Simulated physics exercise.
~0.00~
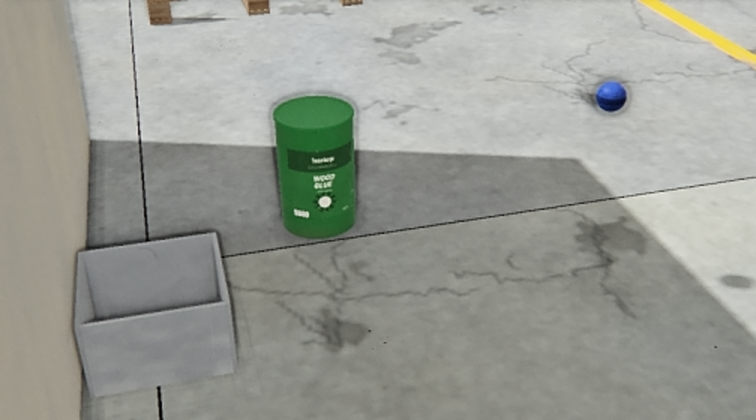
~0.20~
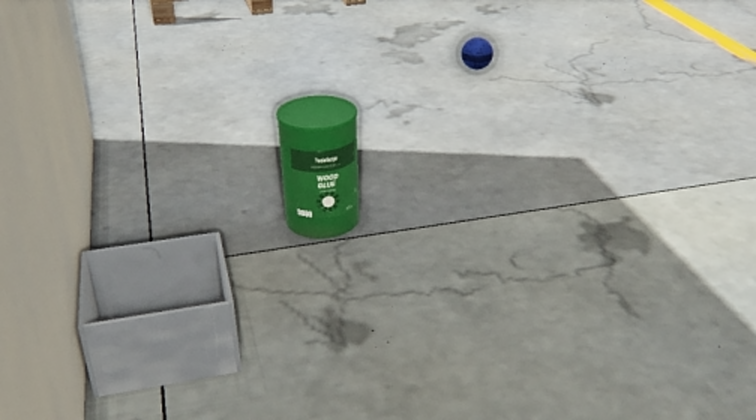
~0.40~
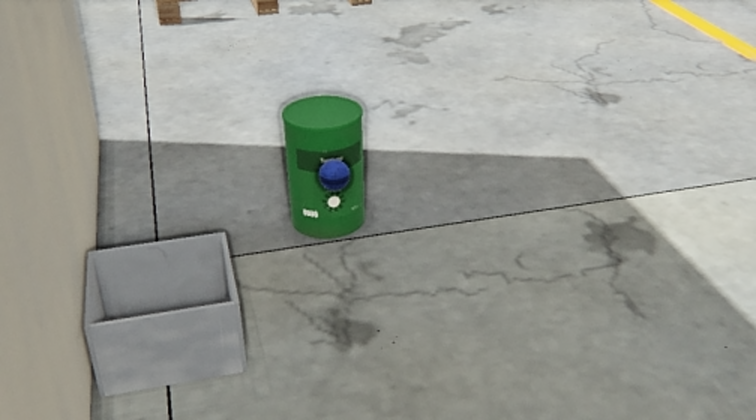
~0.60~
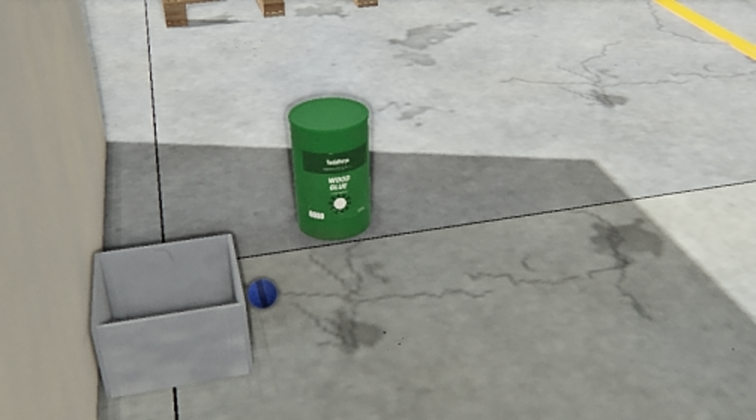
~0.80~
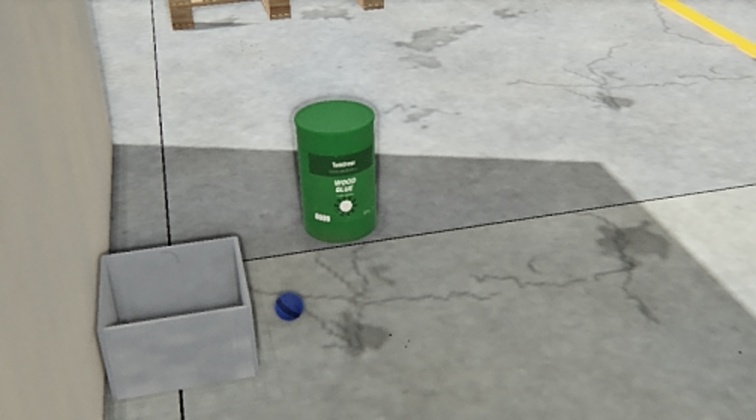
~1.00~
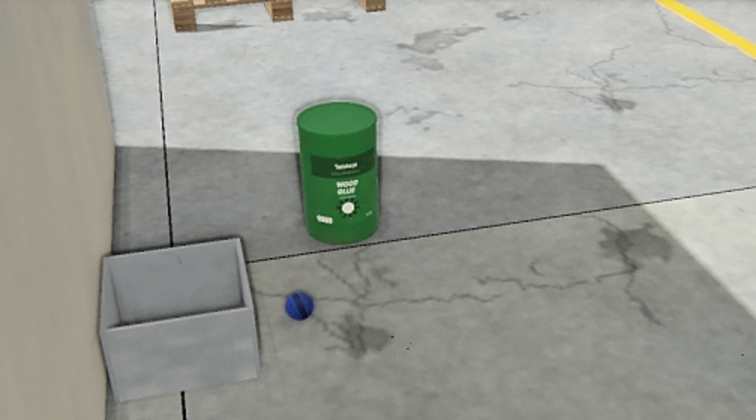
On a cracked concrete floor beside a wall, a blue ball flew left and down past a green barrel toward an open gray box, but it missed, ended up just right of the box, and rolled slightly away before resting outside.
